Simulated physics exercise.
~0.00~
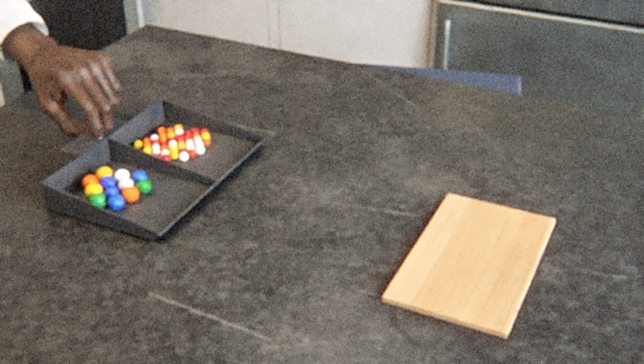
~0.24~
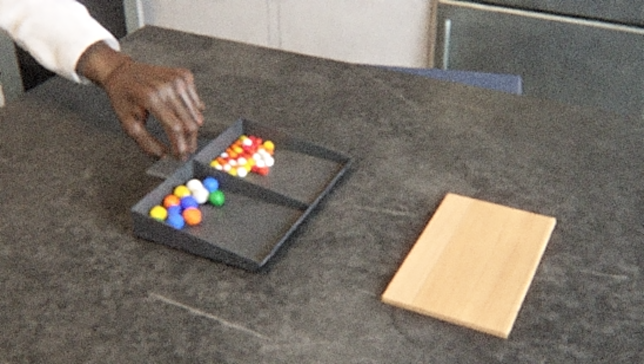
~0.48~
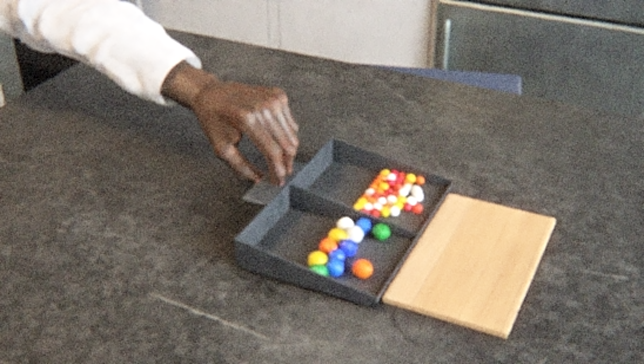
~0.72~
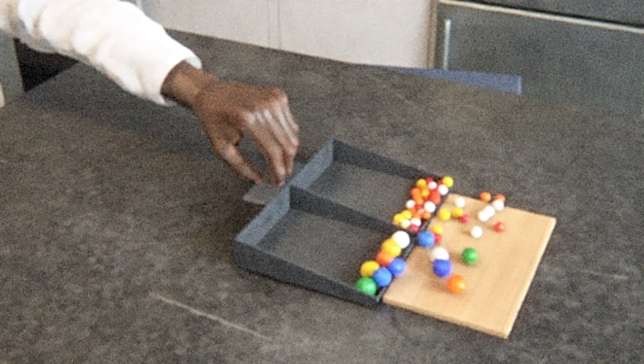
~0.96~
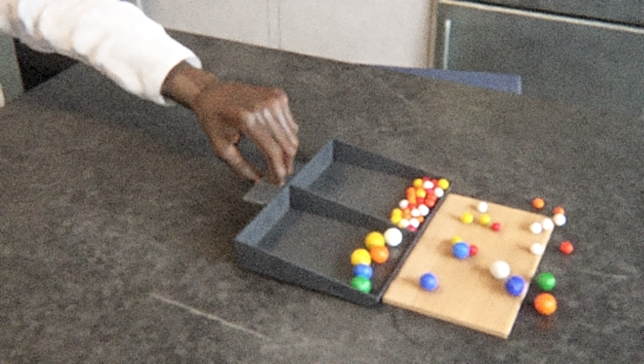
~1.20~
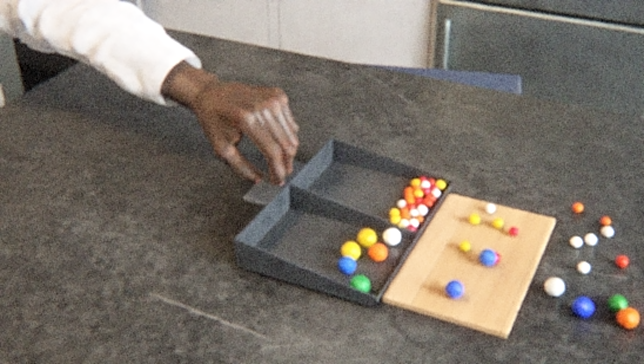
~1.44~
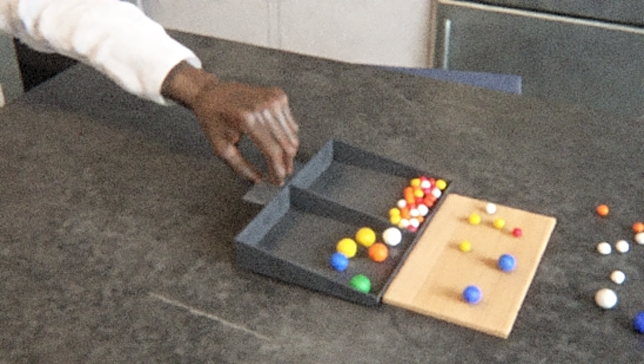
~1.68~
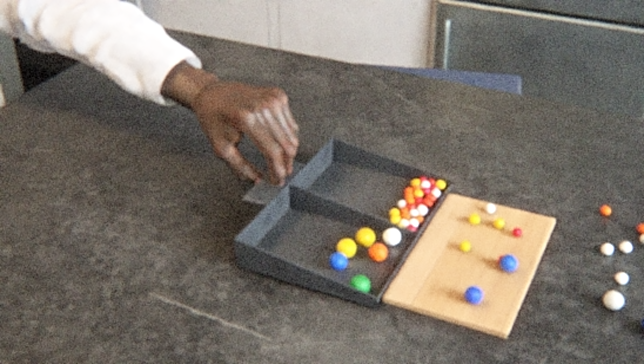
At the start, a hand holds the back of a dark, two-part tray on a grey tabletop, with large colourful balls in the front section and smaller ones in the back. The hand pushes the tray right towards a flat wooden board, and it stops against the board's edge as the balls shift towards the low rim. Balls from both sections then spill over onto the board. Several roll off its far side and across the table, some leaving view. Finally, the tray rests against the board, with some balls still inside, a few on the wood and others scattered beyond.
